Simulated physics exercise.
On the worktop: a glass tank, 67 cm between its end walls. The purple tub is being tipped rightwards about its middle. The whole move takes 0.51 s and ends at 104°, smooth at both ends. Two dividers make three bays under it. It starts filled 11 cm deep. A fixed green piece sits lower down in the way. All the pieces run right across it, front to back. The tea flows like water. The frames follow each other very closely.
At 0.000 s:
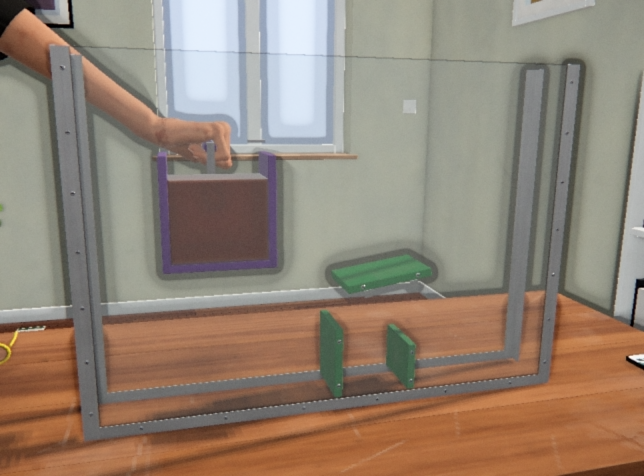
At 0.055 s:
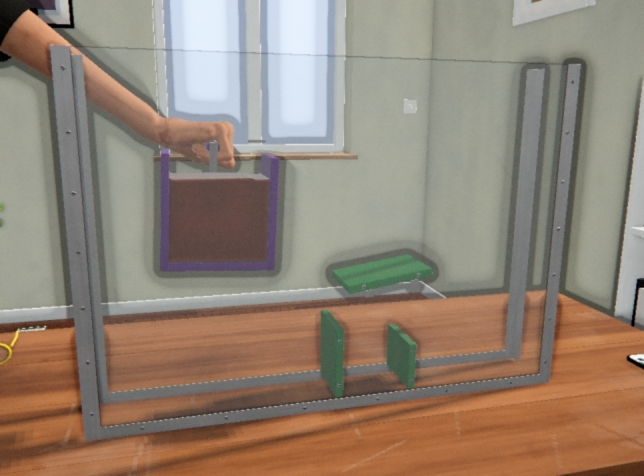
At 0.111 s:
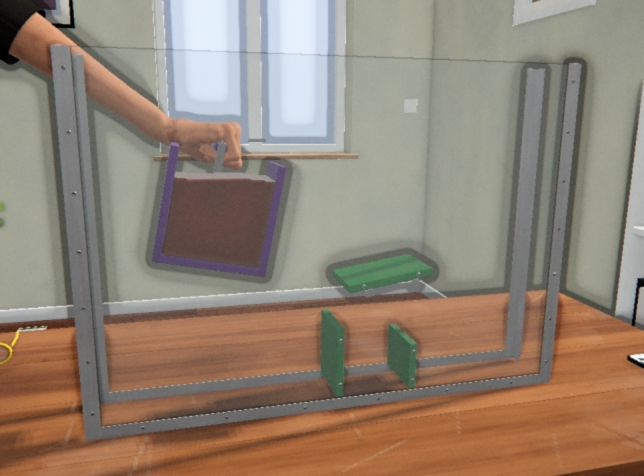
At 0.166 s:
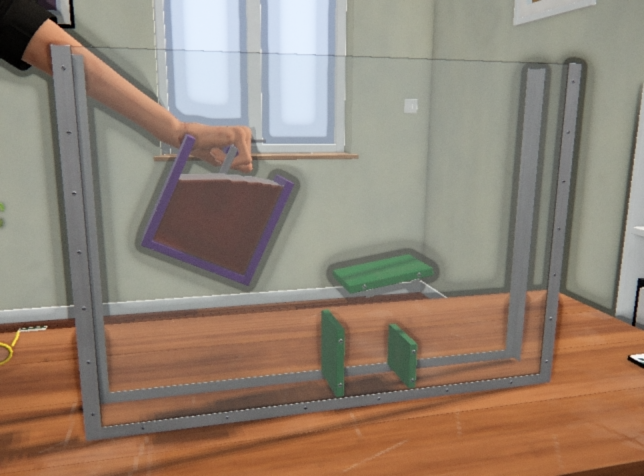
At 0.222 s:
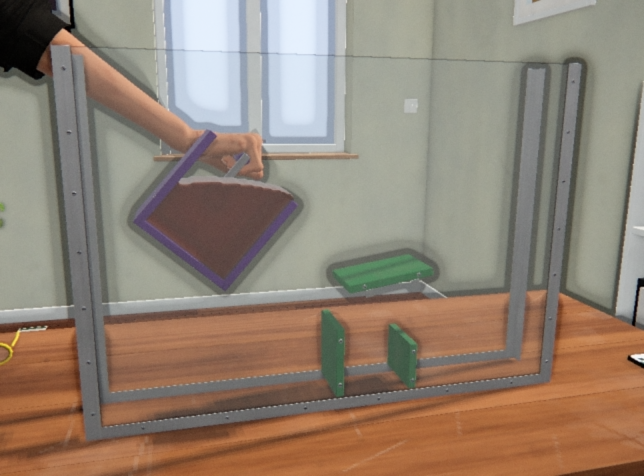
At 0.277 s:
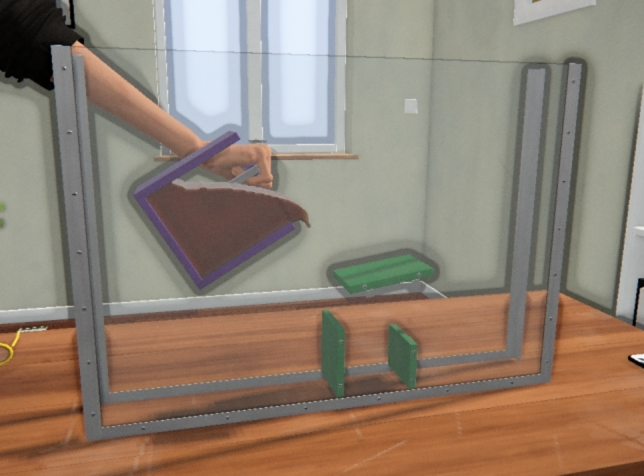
On a wooden worktop, inside a clear tank with two green dividers, a hand tilted a purple tub of brown liquid steadily to the right until a little slipped over its lip.
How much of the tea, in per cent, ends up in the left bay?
About 70 per cent.
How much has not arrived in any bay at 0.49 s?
Some 80 per cent.
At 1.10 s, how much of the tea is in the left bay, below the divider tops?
Near 70 in a hundred.
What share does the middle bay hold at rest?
About 22 per cent.
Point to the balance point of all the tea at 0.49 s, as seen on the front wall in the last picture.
At about (272, 278).
After 0.49 s 78 per cent has yet to come down; below, left 8, middle 14, right 0.
After 0.75 s 20 per cent has yet to come down; below, left 53, middle 22, right 5.
After 1.10 s 2 per cent has yet to come down; below, left 70, middle 22, right 6.
In the end the left bay holds 72, the middle 22 and the right 6 per cent.
